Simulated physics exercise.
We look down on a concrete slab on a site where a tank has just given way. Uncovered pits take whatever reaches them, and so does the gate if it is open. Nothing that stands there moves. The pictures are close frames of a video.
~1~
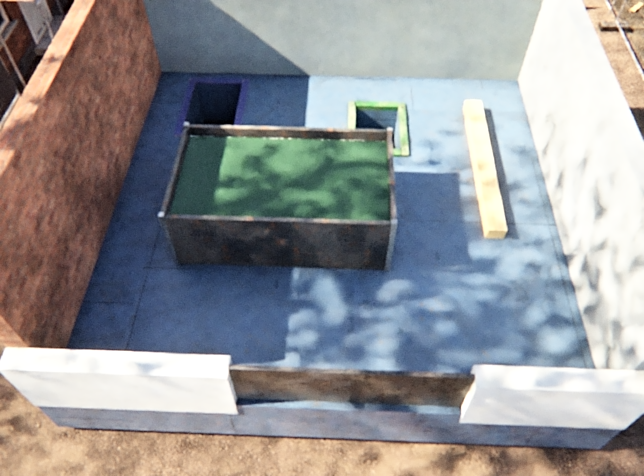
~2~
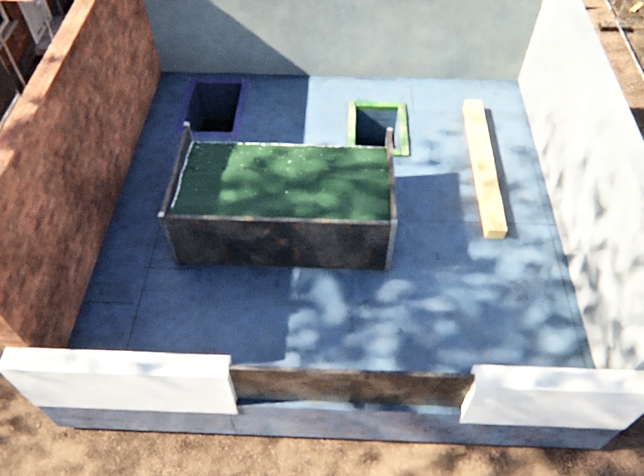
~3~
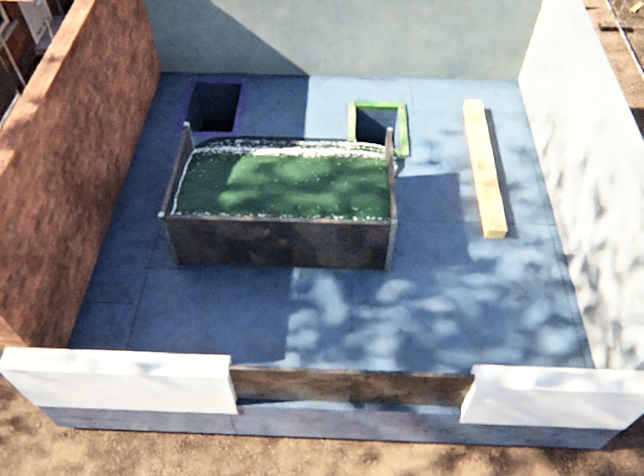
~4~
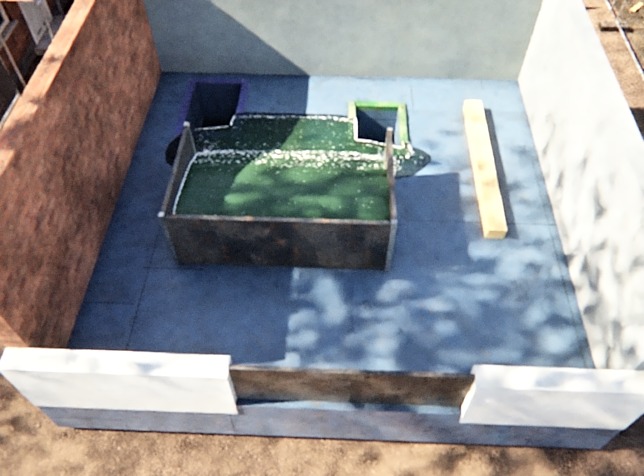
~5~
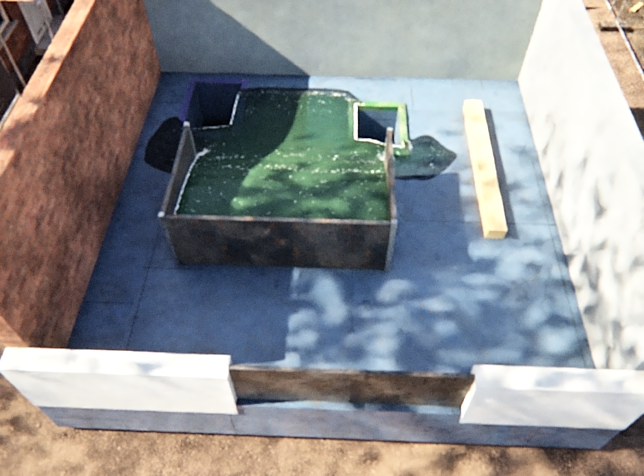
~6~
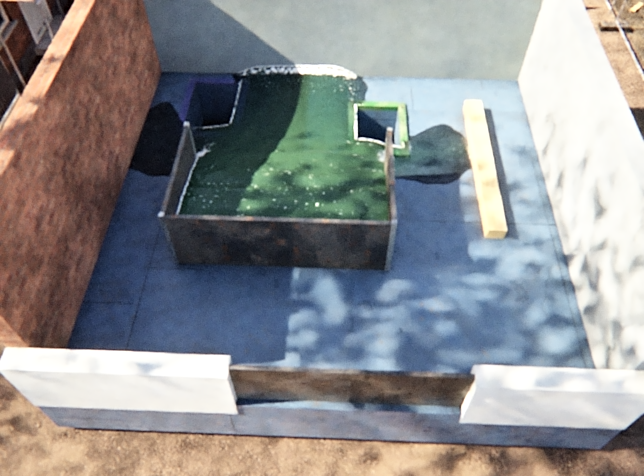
Green water poured out through the far side of a dark-walled tank on a blue slab, spreading back between two square openings and out to both sides, until it splashed against the pale back wall.
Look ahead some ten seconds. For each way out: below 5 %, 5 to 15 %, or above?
In the end: The gate takes under 5 %; the blue pit takes over 15 %; the green pit takes over 15 %.
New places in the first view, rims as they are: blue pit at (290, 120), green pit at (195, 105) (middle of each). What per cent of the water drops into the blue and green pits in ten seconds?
Roughly, in per cent: Blue 55, green 12.
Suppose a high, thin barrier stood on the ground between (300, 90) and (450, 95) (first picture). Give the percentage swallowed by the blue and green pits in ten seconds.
Roughly, in per cent: Blue 45, green 25.
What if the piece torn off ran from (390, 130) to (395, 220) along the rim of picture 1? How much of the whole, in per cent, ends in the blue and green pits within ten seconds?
Per cent: Blue 25, green 10.
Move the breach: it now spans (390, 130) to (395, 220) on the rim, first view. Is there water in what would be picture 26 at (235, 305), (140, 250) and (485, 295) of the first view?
In turn: Under water, clear, flooded.
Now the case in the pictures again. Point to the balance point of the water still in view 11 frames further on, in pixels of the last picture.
Close to (310, 142).
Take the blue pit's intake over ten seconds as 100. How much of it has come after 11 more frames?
I make it 45 per cent.
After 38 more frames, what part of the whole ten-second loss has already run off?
Near 95 in a hundred.
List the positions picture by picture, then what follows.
In the first frame, still water in the water tank at (283, 175).
In the second frame, the front is at a hidden place, out from the gap on the water tank's far side.
In the third frame, water pours out on the water tank's far side and has run to (397, 159).
In the fourth frame, the front is at (424, 157), out from the gap on the water tank's far side.
In the fifth frame, water pours out on the water tank's far side and has run to (448, 155).
In the sixth frame, water pours out on the water tank's far side and has run to (466, 144).
A moment on, water covers 30 % of the floor; the gate 0 %, the blue pit 9 %, the green pit 9 %.
Next, water covers 35 % of the floor; the gate 0 %, the blue pit 19 %, the green pit 13 %.
Then, water covers 50 % of the floor; the gate 0 %, the blue pit 31 %, the green pit 17 %.
Later, water covers 80 % of the floor; the gate 0 %, the blue pit 40 %, the green pit 19 %.
In the end, water covers 95 % of the floor; the gate 0 %, the blue pit 45 %, the green pit 19 %.
